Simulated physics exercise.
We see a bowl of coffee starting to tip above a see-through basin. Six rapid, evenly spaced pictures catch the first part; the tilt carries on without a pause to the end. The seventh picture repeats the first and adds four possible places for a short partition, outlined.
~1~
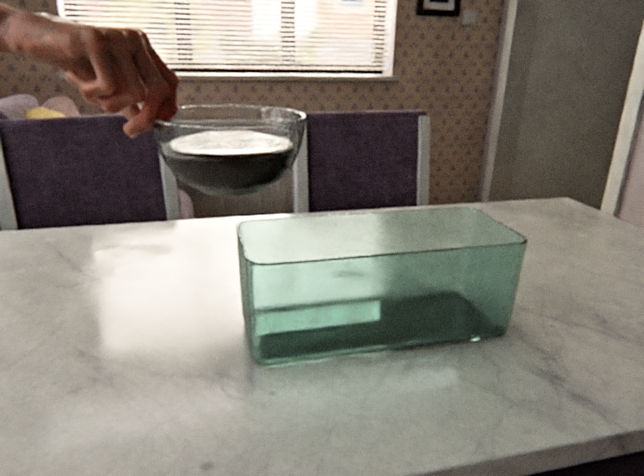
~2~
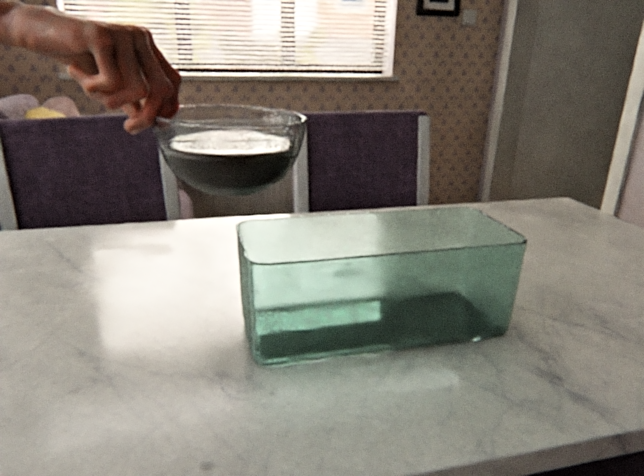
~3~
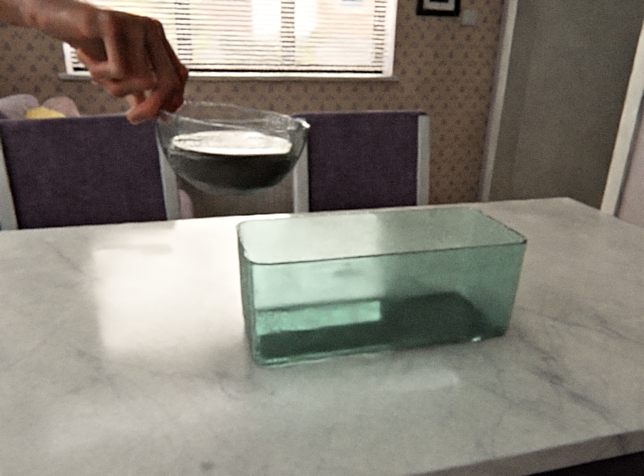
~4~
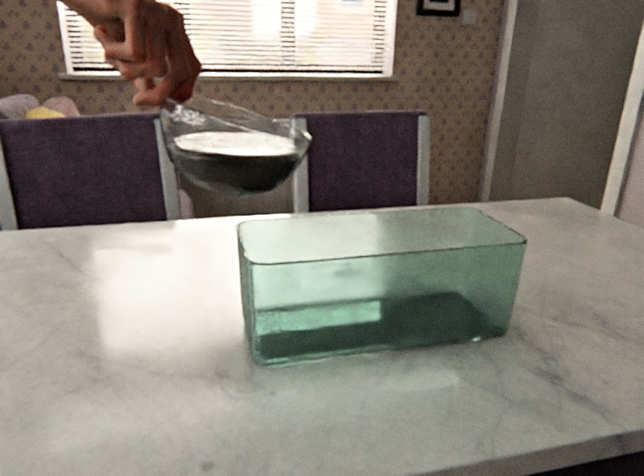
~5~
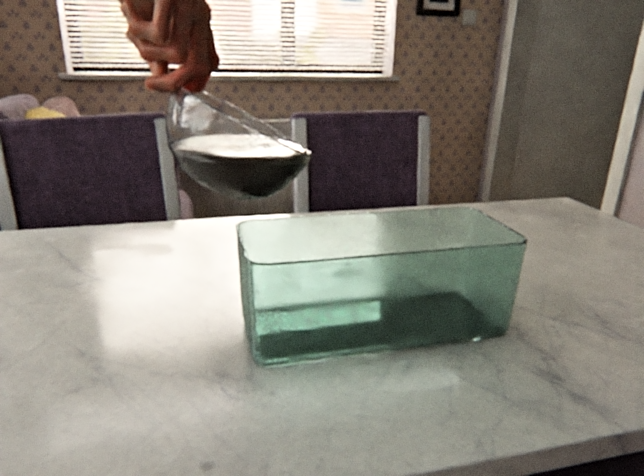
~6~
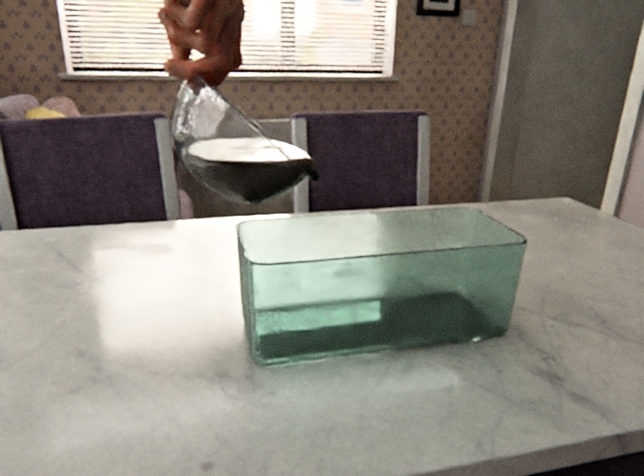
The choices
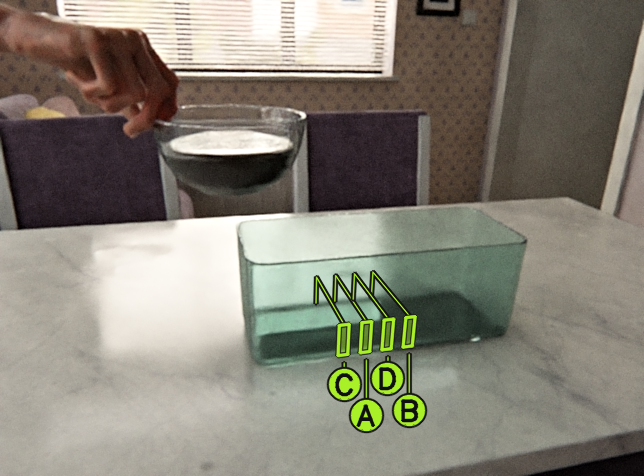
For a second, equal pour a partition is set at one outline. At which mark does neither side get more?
C beats the others.
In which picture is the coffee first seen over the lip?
Picture 6.
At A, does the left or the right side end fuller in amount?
The left one.
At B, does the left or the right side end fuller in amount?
The left side.
In lime, A at (366, 359); B at (409, 354); C at (344, 362); D at (388, 356).
With A, about 79 % ends left of the wall and 20 % right of it.
With B, about 89 % ends left of the wall and 10 % right of it.
With C, about 45 % ends left of the wall and 55 % right of it.
With D, about 92 % ends left of the wall and 8 % right of it.
